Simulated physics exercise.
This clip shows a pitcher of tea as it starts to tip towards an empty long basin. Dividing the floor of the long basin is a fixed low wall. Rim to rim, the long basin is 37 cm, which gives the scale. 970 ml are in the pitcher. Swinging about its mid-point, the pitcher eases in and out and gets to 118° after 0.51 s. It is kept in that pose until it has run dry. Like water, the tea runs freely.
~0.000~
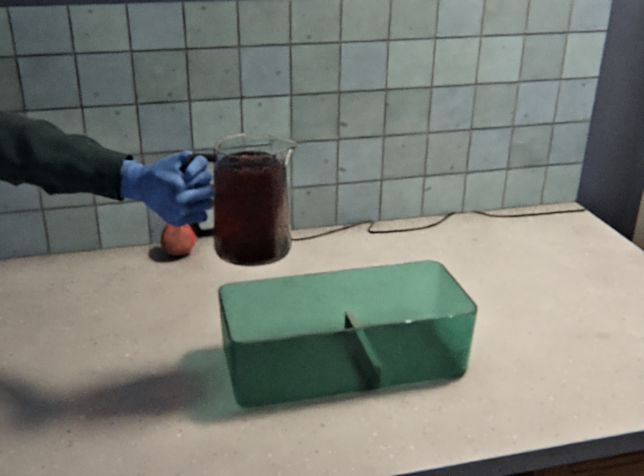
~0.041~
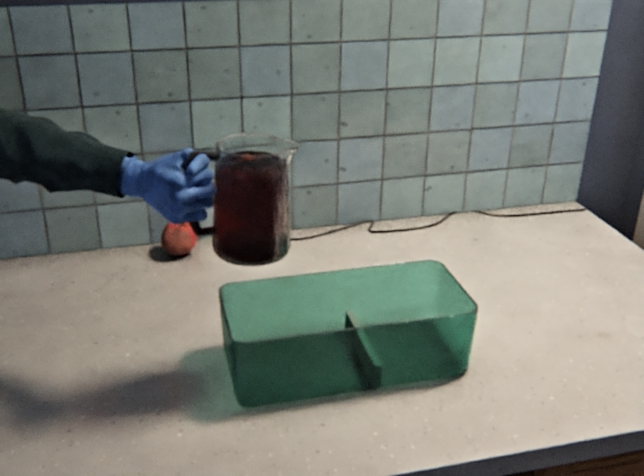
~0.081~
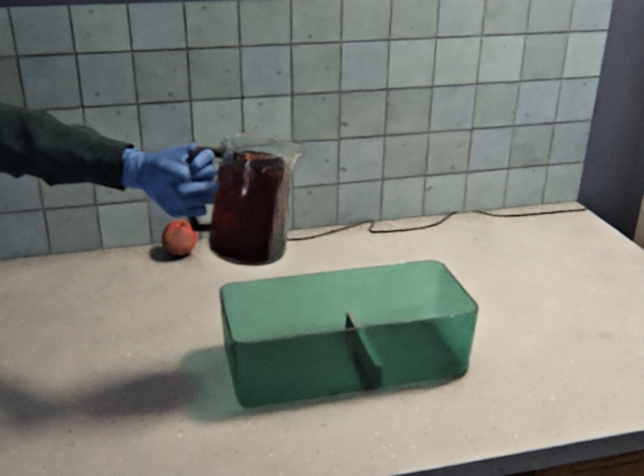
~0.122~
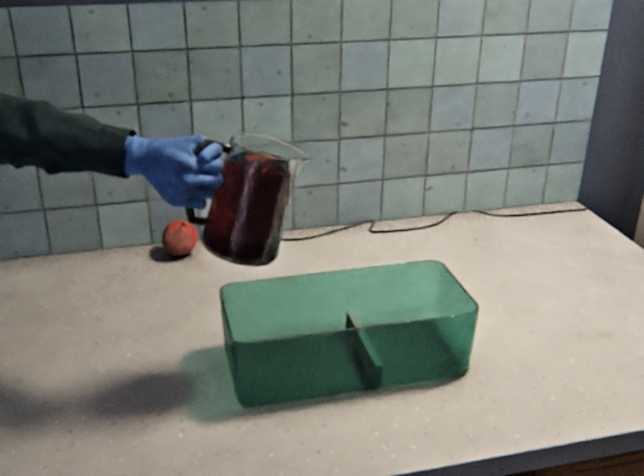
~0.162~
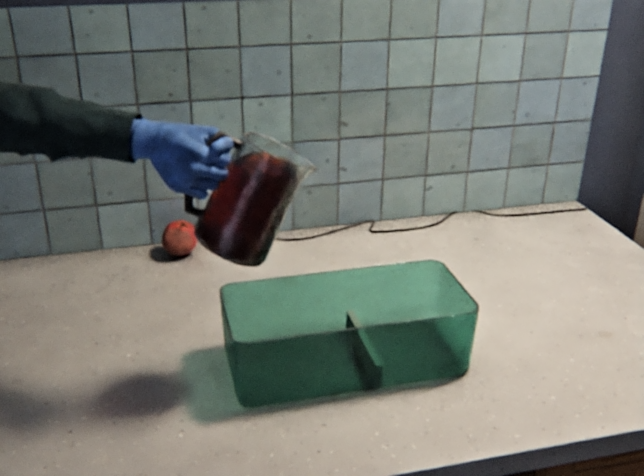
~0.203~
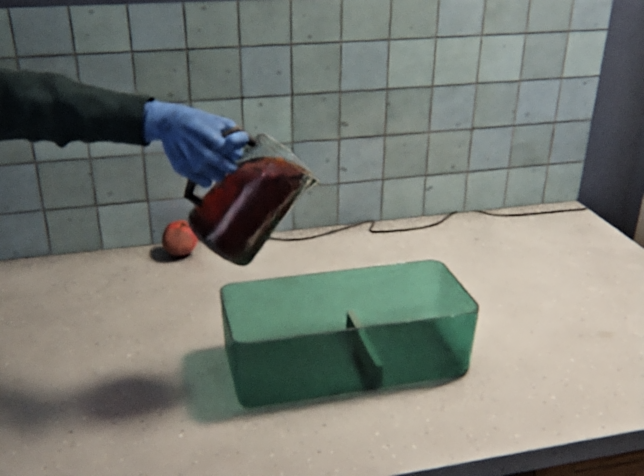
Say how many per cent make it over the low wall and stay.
About 25 per cent makes it over and stays.
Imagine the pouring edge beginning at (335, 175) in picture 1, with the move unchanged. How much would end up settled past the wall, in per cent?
It would then come to around 75 percent.
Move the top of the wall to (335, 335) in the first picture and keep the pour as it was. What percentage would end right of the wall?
In that case, some 85 percent.
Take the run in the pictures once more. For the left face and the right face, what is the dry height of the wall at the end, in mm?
The left comes to roughly 20 mm and the right to roughly 28 mm.
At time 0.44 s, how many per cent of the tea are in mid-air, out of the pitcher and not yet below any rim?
28 per cent.
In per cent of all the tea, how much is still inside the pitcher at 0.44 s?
I'd put it near 62 percent.
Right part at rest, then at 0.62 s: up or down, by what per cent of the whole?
The amount climbs by around 14.
Then, 0.44 s in, the tilt is 113° and 62 per cent is still to pour, 5 is left of the wall and 6 right of it.
Then, 0.62 s in, the tilt is 118° and 18 per cent is still to pour, 47 is left of the wall and 12 right of it.
Then, 0.81 s in, the tilt is 118° and 2 per cent is still to pour, 54 is left of the wall and 23 right of it.
Then, 1.01 s in, the tilt is 118° and 0 per cent is still to pour, 64 is left of the wall and 25 right of it.
Finally, 64 per cent lies left of the wall, 25 right of it and 11 outside.
